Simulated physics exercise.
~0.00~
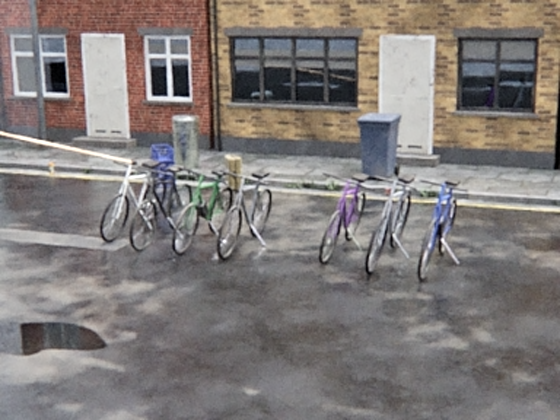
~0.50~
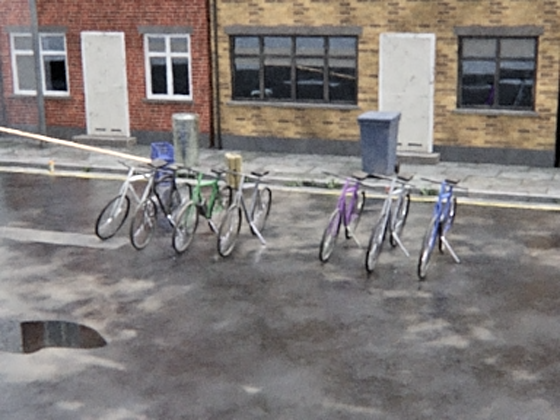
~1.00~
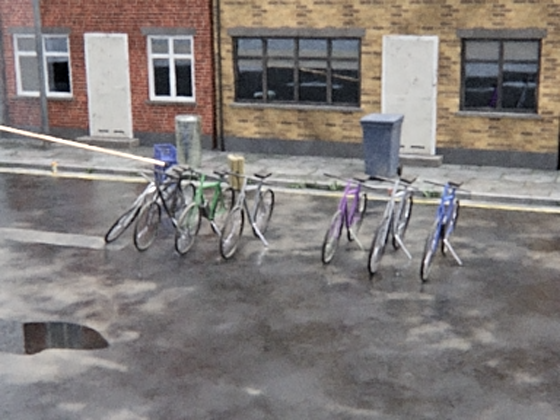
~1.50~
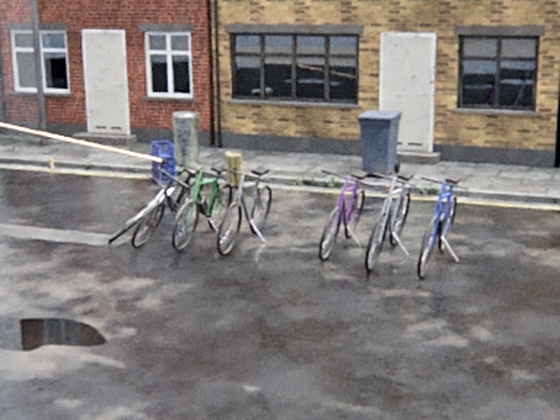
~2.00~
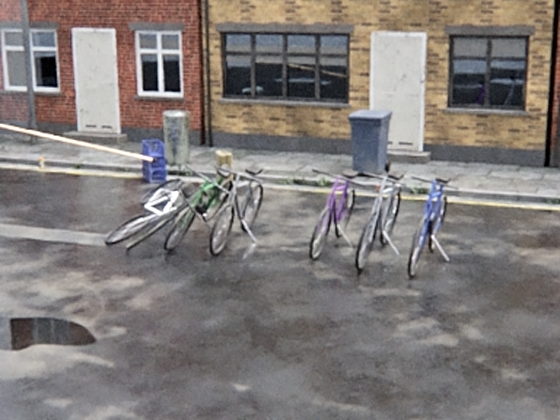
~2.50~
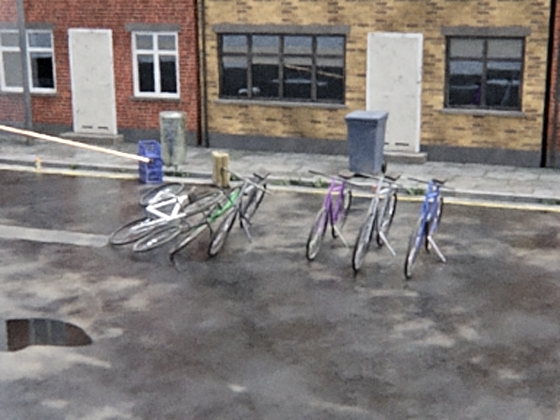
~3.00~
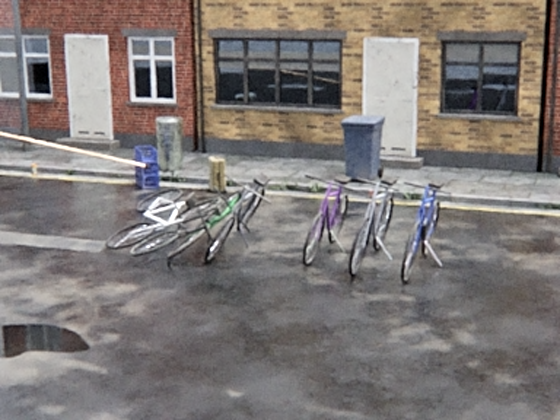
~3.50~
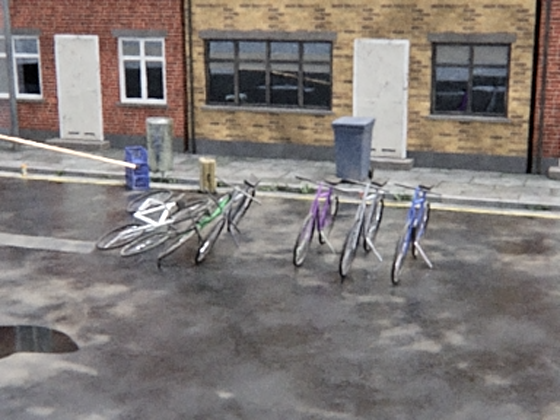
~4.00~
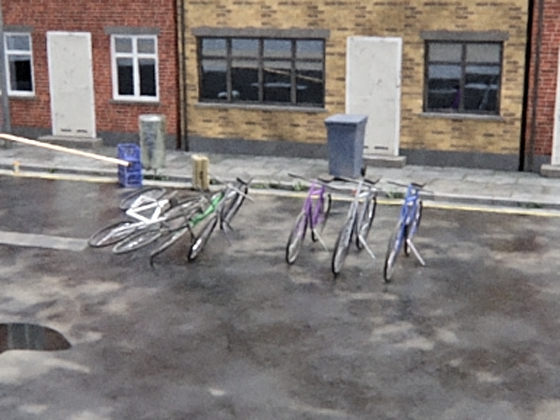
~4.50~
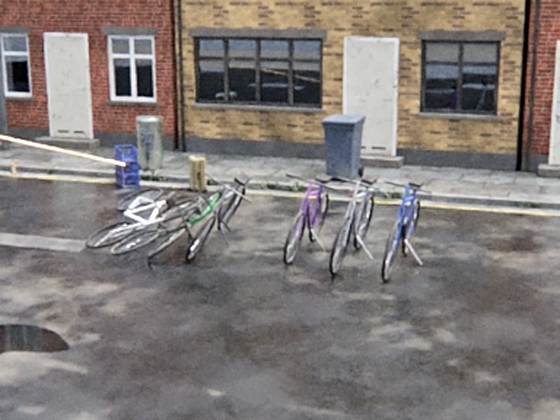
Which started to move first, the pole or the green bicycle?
The pole started to move first. The green bicycle only began to tip later, after the leftmost bicycle was already well on its way over.
